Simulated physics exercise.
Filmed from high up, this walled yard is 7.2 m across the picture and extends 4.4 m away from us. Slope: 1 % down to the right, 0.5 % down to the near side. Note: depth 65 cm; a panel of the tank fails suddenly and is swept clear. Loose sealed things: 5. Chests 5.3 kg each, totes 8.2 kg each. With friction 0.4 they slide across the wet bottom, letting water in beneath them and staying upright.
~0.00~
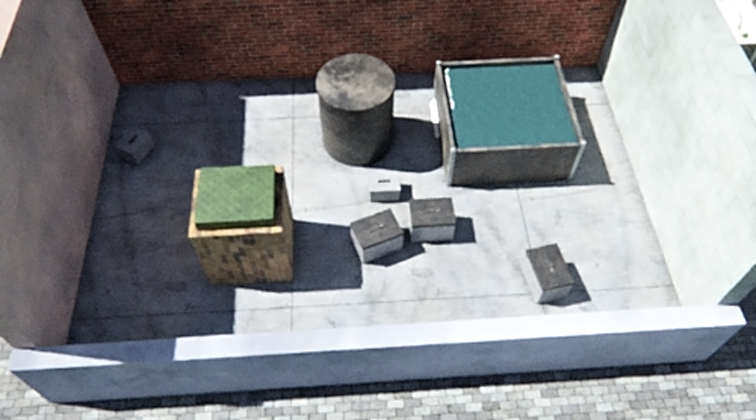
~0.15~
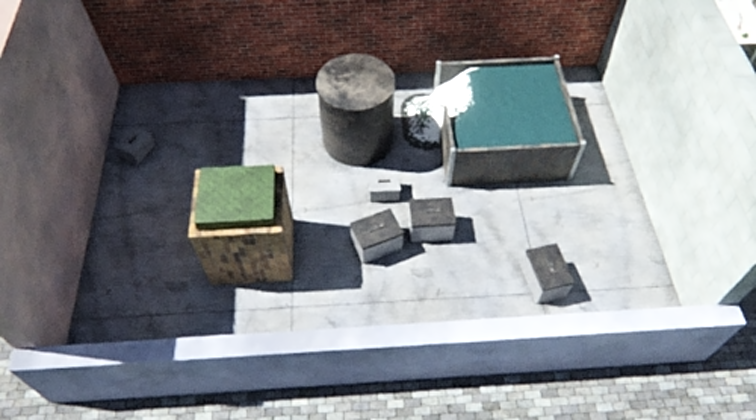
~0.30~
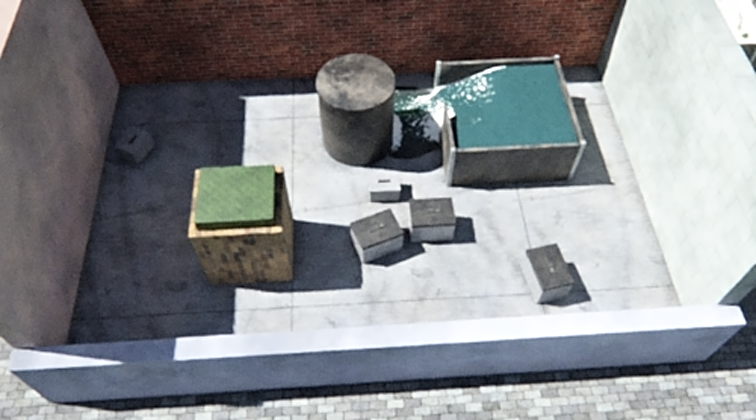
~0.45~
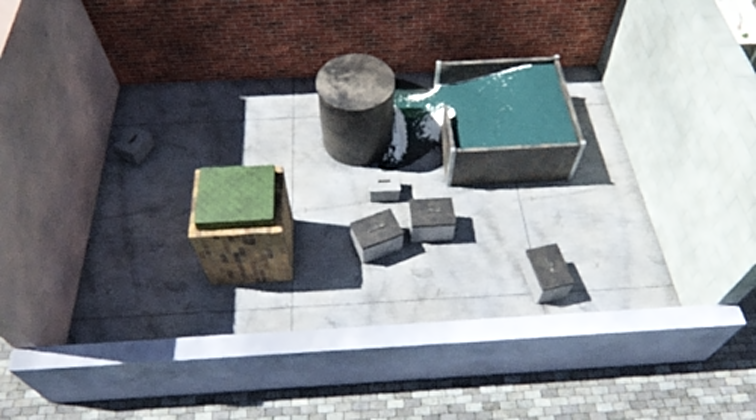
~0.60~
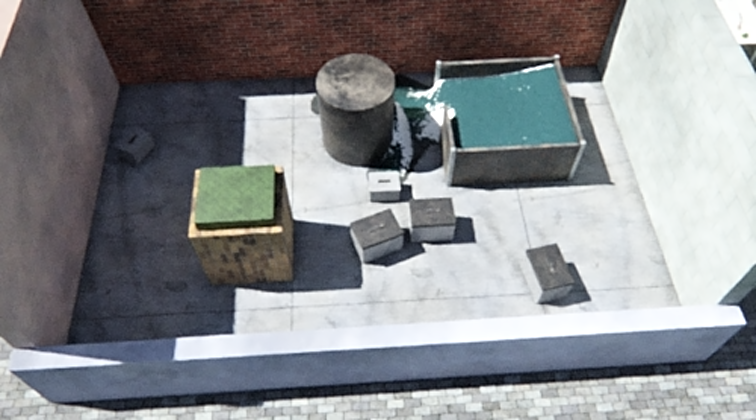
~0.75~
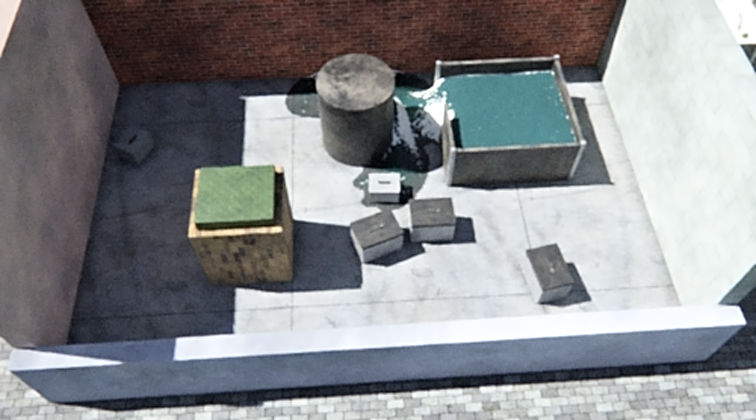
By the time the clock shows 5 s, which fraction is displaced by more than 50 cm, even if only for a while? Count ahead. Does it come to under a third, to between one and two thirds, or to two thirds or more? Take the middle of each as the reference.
The fraction will be two in three or above.
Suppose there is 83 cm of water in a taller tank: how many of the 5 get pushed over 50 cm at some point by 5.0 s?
In that case the number is 5.
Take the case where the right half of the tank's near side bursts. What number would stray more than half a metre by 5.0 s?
That would give 2.
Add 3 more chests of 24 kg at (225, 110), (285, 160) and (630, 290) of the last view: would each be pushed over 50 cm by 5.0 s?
Note, in sequence: Over threshold; under threshold; under threshold.
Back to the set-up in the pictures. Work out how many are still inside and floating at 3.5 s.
2.
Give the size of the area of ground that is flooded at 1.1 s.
About 6.5 m2.
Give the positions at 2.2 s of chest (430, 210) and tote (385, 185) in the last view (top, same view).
First near (467, 312), second near (362, 239).
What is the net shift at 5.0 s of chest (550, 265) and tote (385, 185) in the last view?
100 cm, then 100 cm.
After 1.1 s 0 of 5 are over 50 cm from their spots; 0 afloat.
After 2.2 s 2 of 5 are over 50 cm from their spots; 1 afloat.
After 3.5 s 4 of 5 are over 50 cm from their spots; 2 afloat.
After 5.0 s 5 of 5 are over 50 cm from their spots, and 5 have been at some point; 4 afloat.
